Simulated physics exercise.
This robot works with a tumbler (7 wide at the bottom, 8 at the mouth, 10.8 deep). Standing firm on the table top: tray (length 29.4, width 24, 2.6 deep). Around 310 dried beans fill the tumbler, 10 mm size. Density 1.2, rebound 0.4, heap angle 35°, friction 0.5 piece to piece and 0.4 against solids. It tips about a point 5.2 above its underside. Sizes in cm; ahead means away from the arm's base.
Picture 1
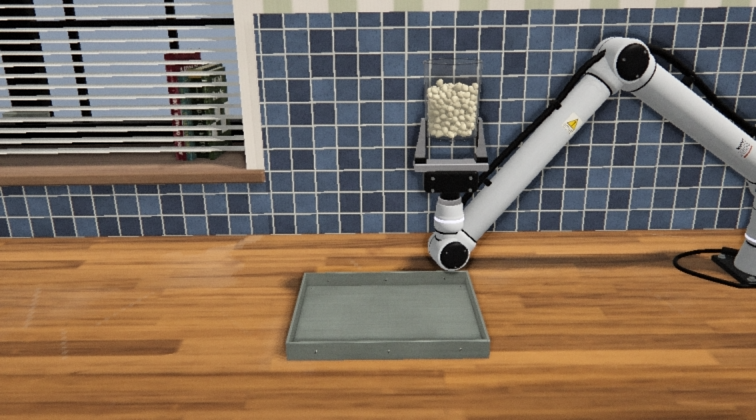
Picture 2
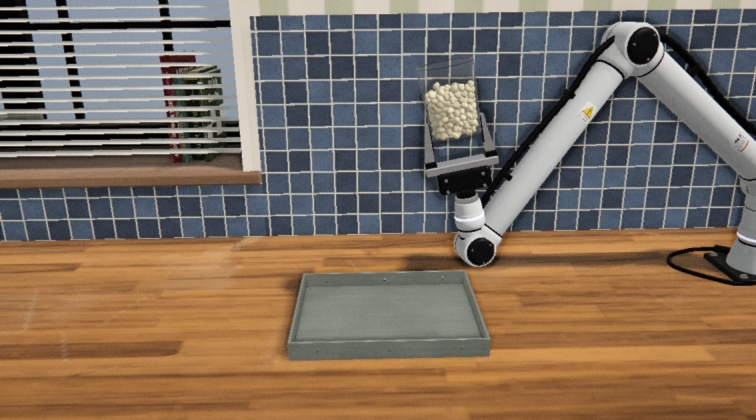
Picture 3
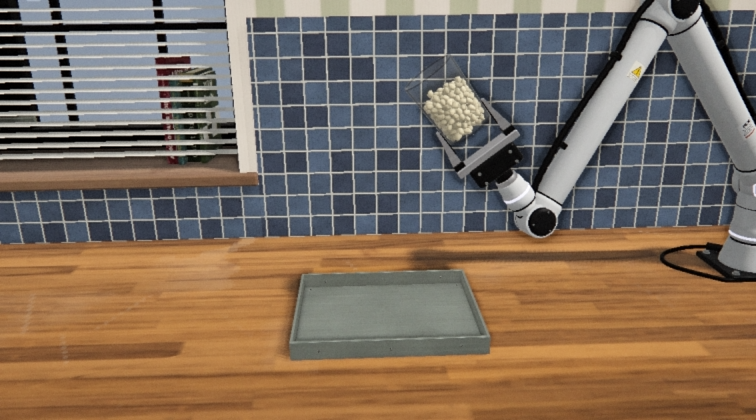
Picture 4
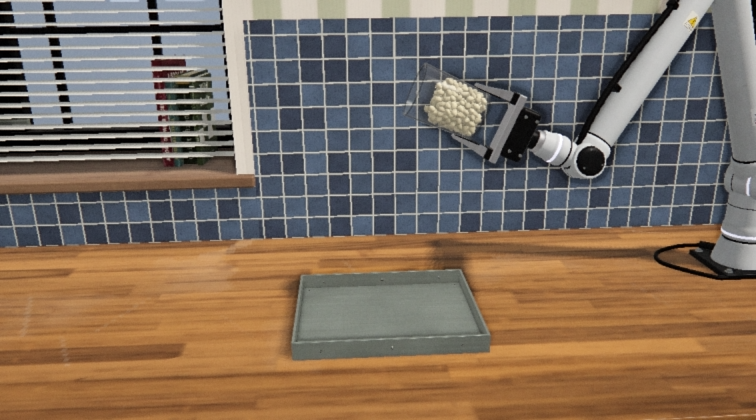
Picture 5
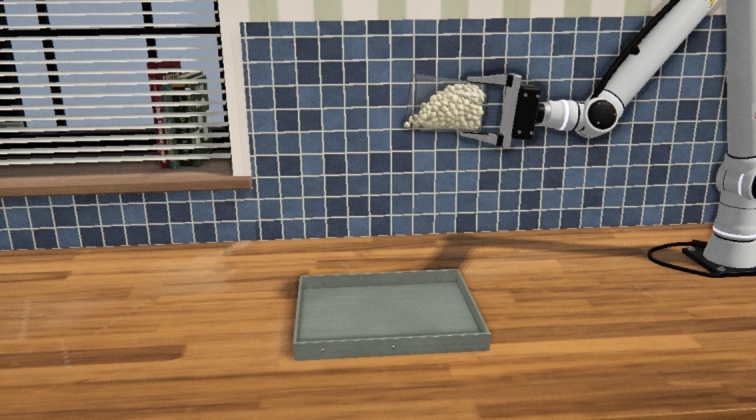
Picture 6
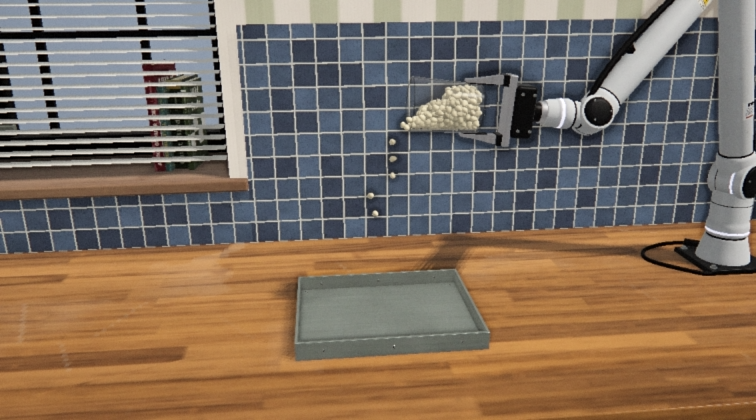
White robot arm tilting a clear tumbler of pale dried beans leftward onto its side, a few beans dropping from the mouth.
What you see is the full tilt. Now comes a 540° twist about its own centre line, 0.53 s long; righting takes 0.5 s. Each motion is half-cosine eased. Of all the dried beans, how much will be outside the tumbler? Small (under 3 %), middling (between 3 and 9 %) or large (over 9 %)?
Outside the tumbler the share is large, over 9 %.
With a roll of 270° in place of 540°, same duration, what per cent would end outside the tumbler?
Then about 15 per cent.
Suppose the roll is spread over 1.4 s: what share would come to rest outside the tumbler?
Then about 35 per cent.
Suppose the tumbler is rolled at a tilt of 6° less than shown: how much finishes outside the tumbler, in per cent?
Some 10 per cent.
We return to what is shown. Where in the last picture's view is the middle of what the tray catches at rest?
Around (351, 315).
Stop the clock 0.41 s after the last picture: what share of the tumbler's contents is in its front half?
Roughly 60 per cent.
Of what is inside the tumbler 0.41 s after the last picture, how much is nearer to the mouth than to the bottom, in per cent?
Roughly 35 per cent.
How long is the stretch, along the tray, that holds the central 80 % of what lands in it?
Roughly 10 cm.
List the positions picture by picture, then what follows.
Tumbler middle at (452, 100), upright; upper third of the load around (452, 95), from x 430 to 475, top at y 85; 307 in the tumbler, in the first frame.
Tumbler middle at (451, 101), tipped 11°; upper third of the load around (453, 96), from x 425 to 475, top at y 85, in the second frame.
Tumbler middle at (449, 102), tipped 37°; upper third of the load around (453, 96), from x 425 to 480, top at y 80, in the third frame.
Tumbler middle at (448, 104), tipped 66°; upper third of the load around (455, 95), from x 425 to 485, top at y 80, in the fourth frame.
Tumbler middle at (447, 105), tipped 84°; upper third of the load around (459, 97), from x 405 to 480, top at y 85, in the fifth frame.
Tumbler middle at (445, 106), tipped 85°; upper third of the load around (460, 99), from x 370 to 480, top at y 90; 302 in the tumbler, 5 in flight or on a rim, in the sixth frame.
Then, 0.41 s after the last picture, tipped 85°, highest piece 40 above the table; 283 in the tumbler, 11 in the tray, 13 in flight or on a rim.
Then, 0.82 s after the last picture, tipped 31°, highest piece 40 above the table; 268 in the tumbler, 33 in the tray, 4 on the table or floor, 2 in flight or on a rim.
Then, 1.23 s after the last picture, upright, highest piece 40 above the table; 268 in the tumbler, 35 in the tray, 4 on the table or floor.
Then, 1.93 s after the last picture, upright, highest piece 40 above the table; 268 in the tumbler, 35 in the tray, 4 on the table or floor.
Final count, 268 in the tumbler, 35 in the tray, 4 on the table or floor. That is 13 % outside the tumbler.
